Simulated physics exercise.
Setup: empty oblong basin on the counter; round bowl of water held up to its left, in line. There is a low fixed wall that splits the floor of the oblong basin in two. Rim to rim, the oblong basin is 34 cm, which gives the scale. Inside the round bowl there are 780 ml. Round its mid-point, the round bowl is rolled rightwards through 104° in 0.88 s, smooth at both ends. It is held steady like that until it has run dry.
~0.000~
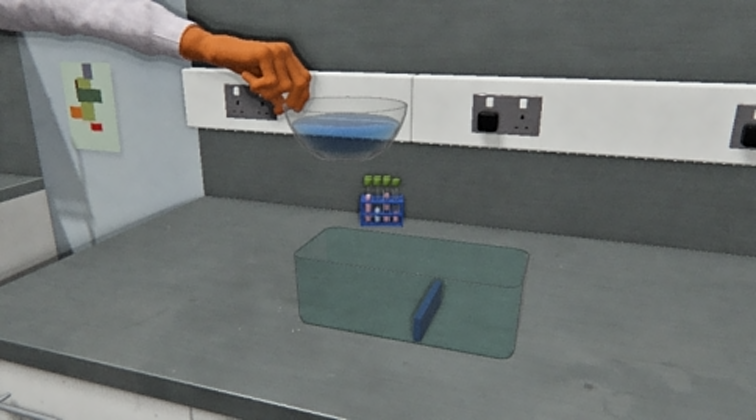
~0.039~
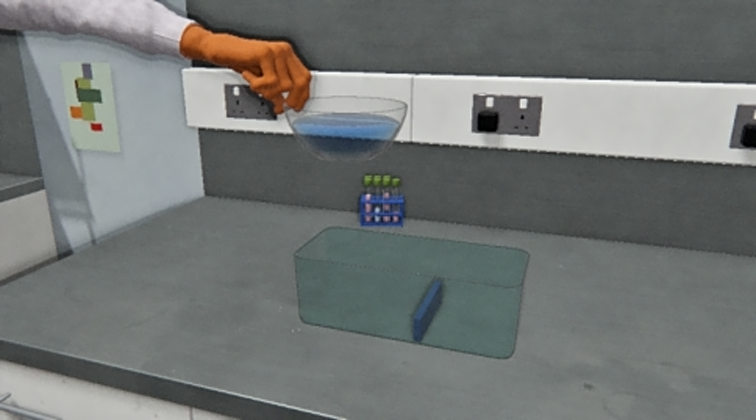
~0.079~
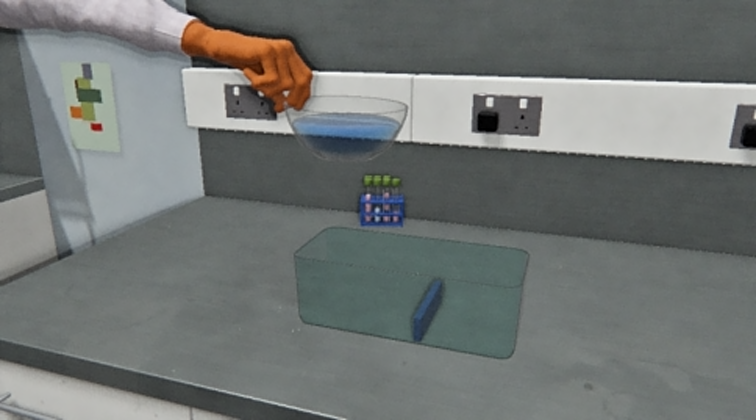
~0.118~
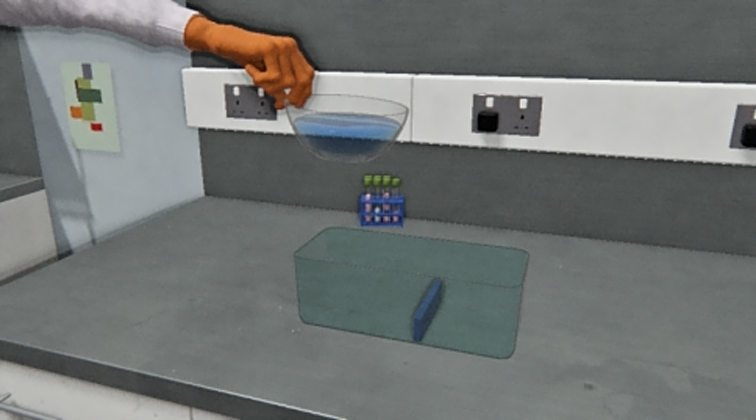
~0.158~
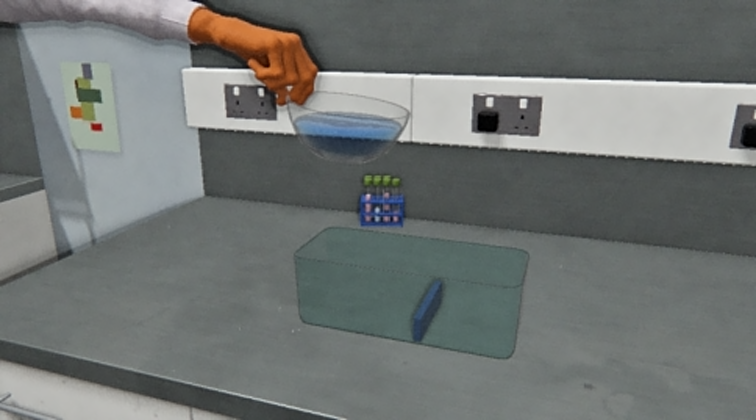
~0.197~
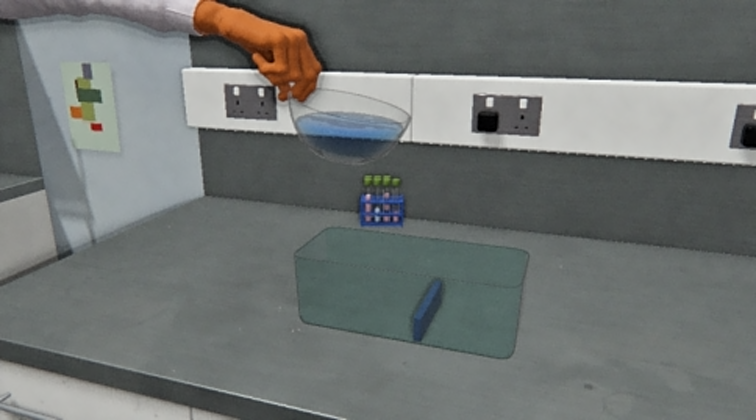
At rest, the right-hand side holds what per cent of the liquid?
It holds some 59 in every hundred.
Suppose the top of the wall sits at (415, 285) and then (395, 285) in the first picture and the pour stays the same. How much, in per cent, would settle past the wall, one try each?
The first gives near 75 per cent and the second near 90 per cent.
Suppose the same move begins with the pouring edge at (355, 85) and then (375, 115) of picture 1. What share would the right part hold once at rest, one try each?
Try 1: Approx. 10 %; try 2: Approx. 20 %.
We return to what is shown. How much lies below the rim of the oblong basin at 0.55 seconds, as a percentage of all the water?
Roughly 8 per cent.
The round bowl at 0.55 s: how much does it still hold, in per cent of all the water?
Fraction remaining: Approx. 38 per cent.
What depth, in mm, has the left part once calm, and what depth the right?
On the left it stands about 12 mm, on the right about 26 mm.
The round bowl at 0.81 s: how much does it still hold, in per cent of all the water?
1 per cent or so.
Then, 0.55 s in, the tilt is 72° and 39 per cent is still to pour, 1 is left of the wall and 8 right of it.
Then, 0.81 s in, the tilt is 102° and 1 per cent is still to pour, 29 is left of the wall and 61 right of it.
Then, 1.08 s in, the tilt is 104° and 0 per cent is still to pour, 39 is left of the wall and 59 right of it.
Then, 1.38 s in, the tilt is 104° and 0 per cent is still to pour, 39 is left of the wall and 59 right of it.
Finally, 39 per cent lies left of the wall, 59 right of it and 2 outside.
